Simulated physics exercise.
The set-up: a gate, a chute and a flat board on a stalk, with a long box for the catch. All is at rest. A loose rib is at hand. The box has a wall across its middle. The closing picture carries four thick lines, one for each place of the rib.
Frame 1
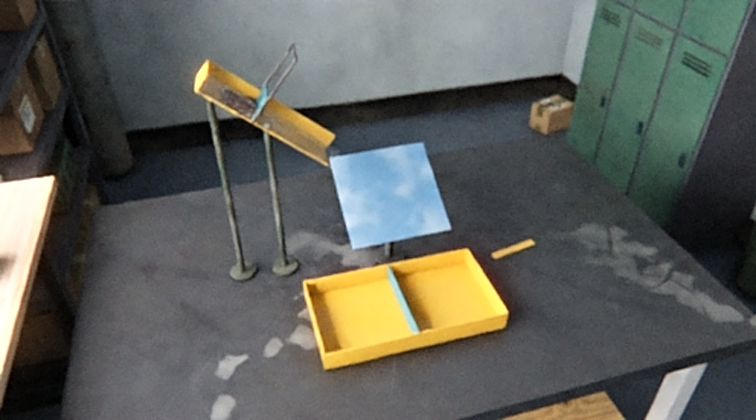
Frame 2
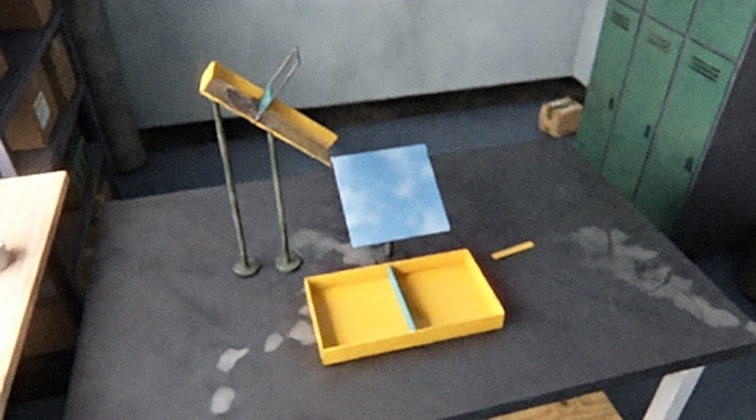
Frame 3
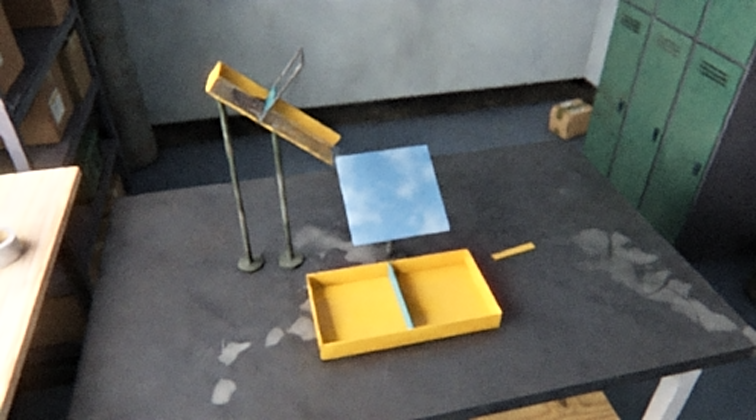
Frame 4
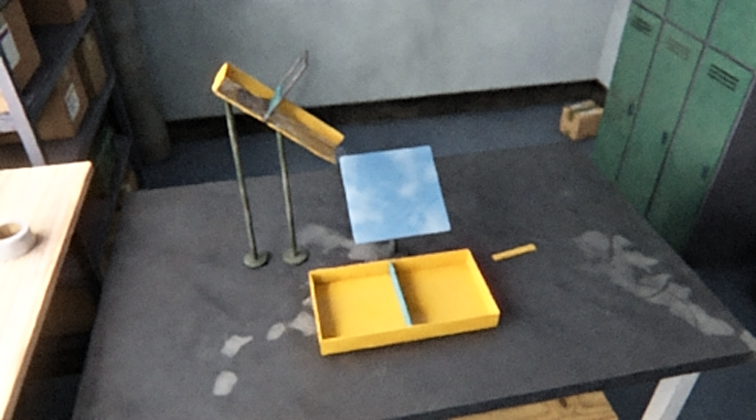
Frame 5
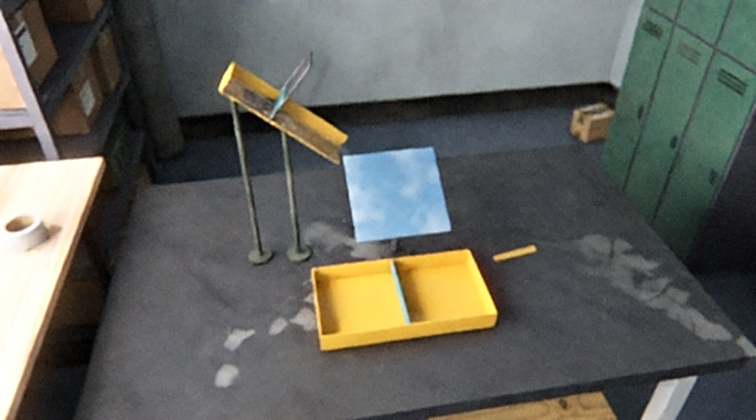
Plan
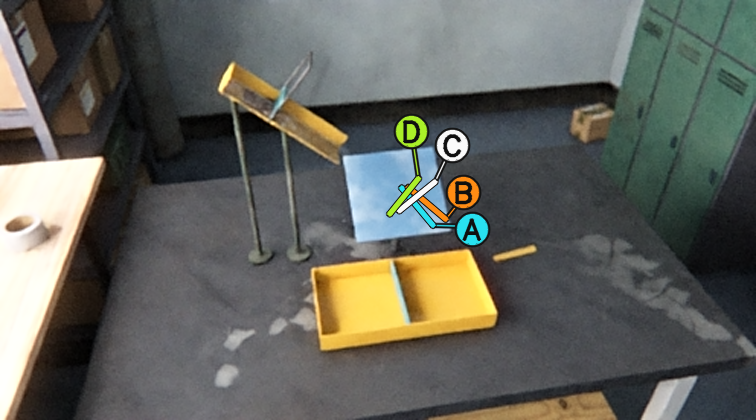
Only the camera moves, drifting slightly and smoothly so that the view shifts a little and more of a pale wooden table with a white cup slides in at the left, while everything on the dark, worn tabletop stays still. Seen from above in a storeroom with shelved cartons and green lockers, a yellow chute with dark contents slopes down rightward on two posts. Below are a tilted sky-patterned board, a yellow box with a blue divider, and a small yellow strip.
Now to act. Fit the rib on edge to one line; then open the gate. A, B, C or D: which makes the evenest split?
C beats the others.
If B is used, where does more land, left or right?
More lands on the right.
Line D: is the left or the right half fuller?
Left.
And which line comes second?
That would be D.
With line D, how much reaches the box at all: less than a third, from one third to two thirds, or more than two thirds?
Line D gives more than two thirds.
On the marked copy, line A from (401, 187) to (433, 225); line B from (408, 187) to (445, 219); line C from (435, 181) to (399, 210); line D from (418, 178) to (389, 214).
Choosing A, of what is caught, a small part in the left half, nearly all in the right.
Choosing B, of what is caught, a small part in the left half, nearly all in the right.
Choosing C, of what is caught, about half in the left half, about half in the right.
Choosing D, of what is caught, most in the left half, about a quarter in the right.
